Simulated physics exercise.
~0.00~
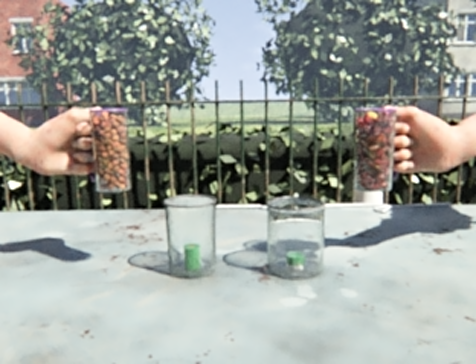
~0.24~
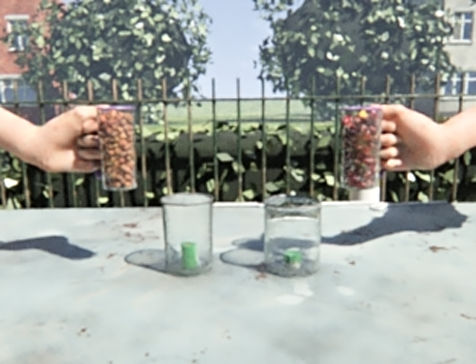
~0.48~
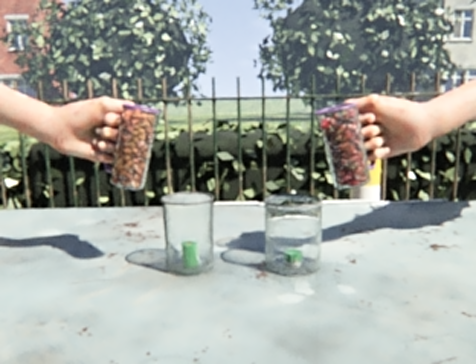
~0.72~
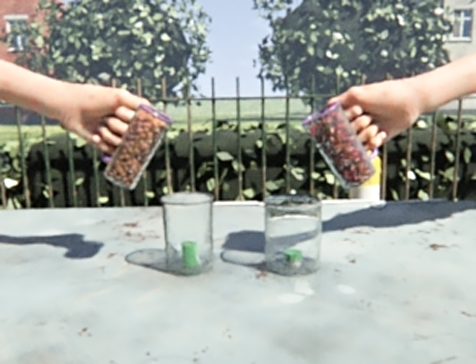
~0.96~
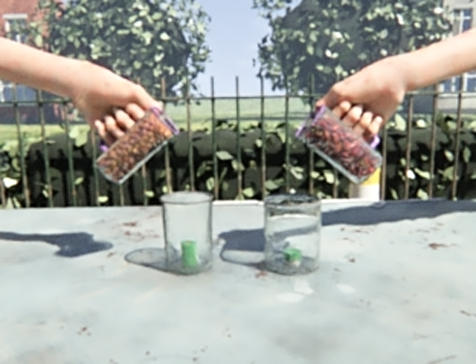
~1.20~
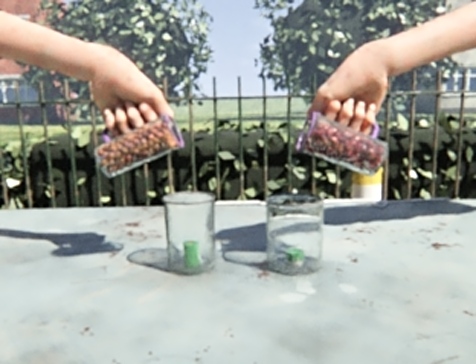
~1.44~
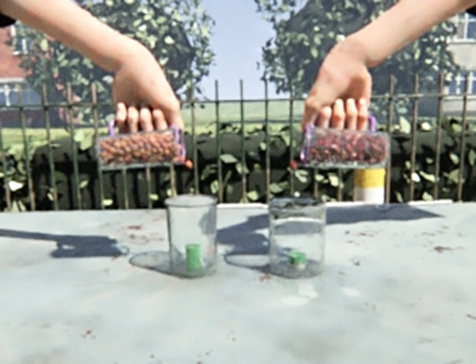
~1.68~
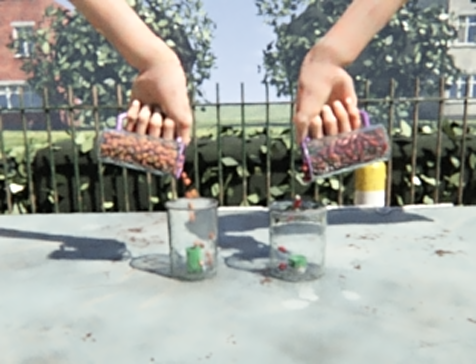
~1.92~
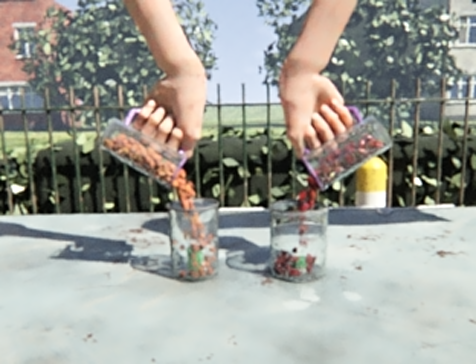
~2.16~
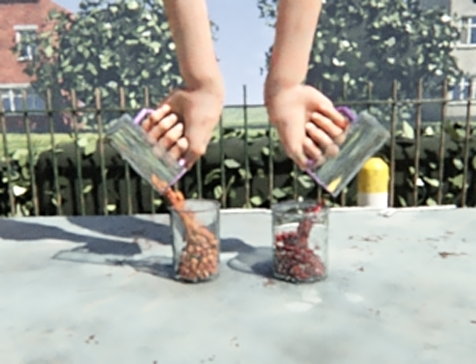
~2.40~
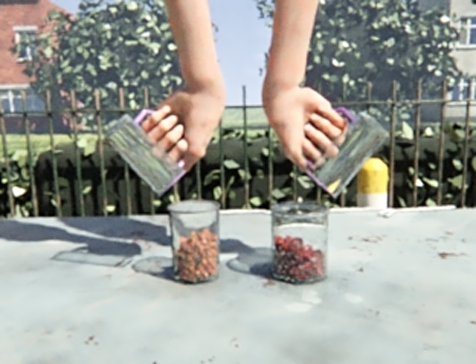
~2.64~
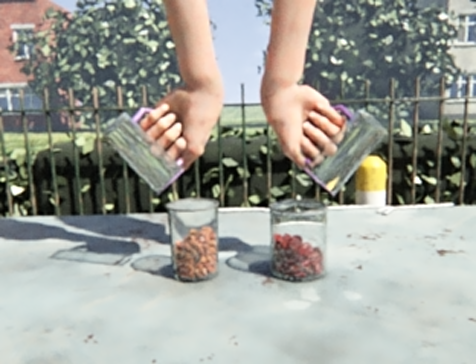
Two hands tipping cups of small reddish pieces into clear glass containers on an outdoor table, burying the green object in each.
